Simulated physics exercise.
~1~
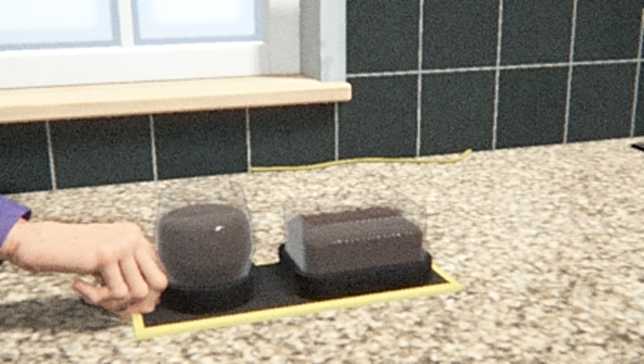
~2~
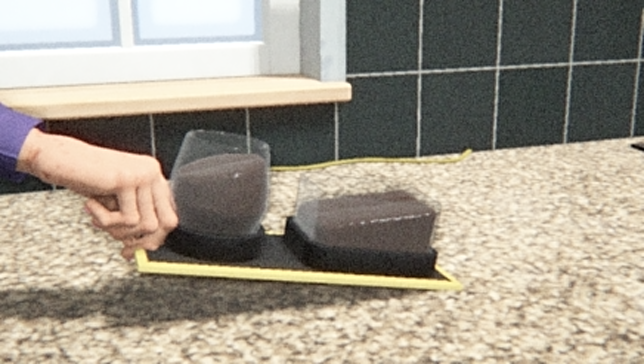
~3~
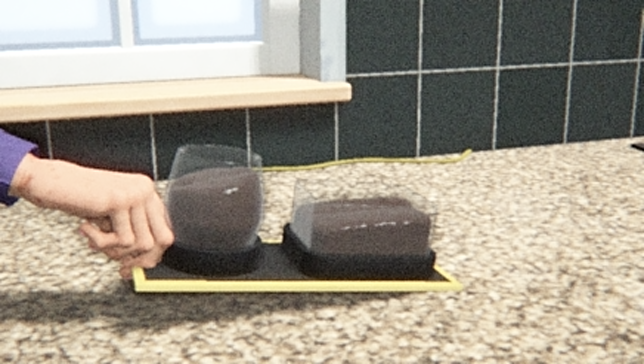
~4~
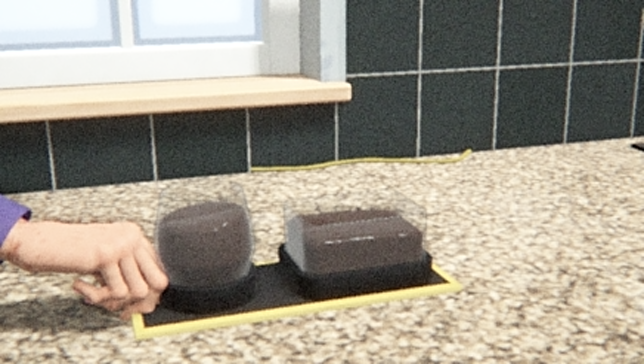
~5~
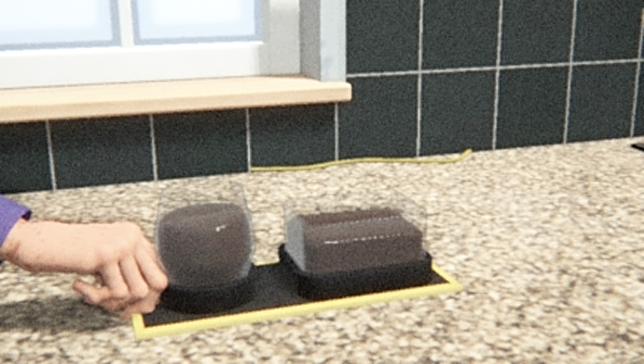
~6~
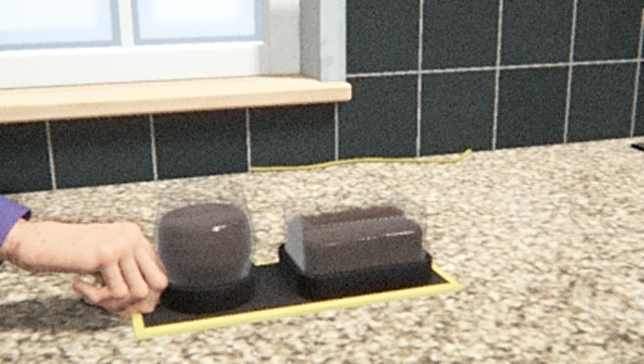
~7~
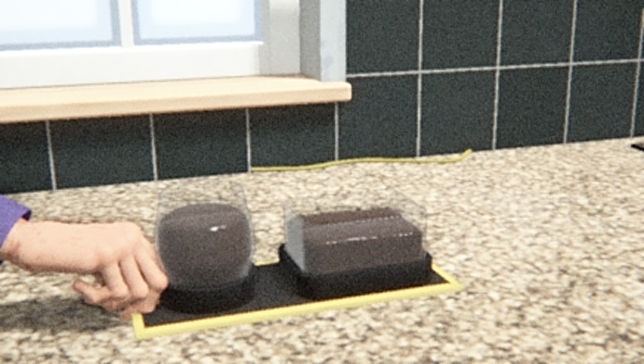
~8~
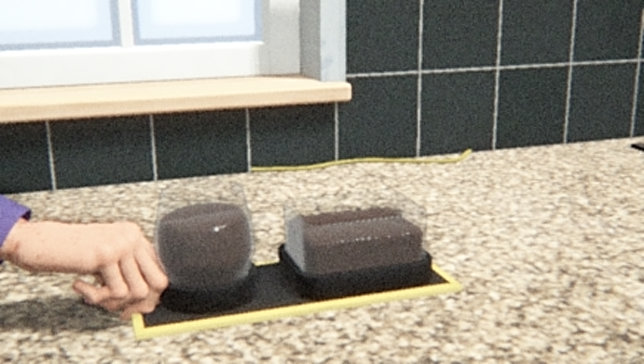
On a speckled kitchen counter, a hand tilts up the left end of a tray holding two clear dark-filled containers, then lowers it flat.
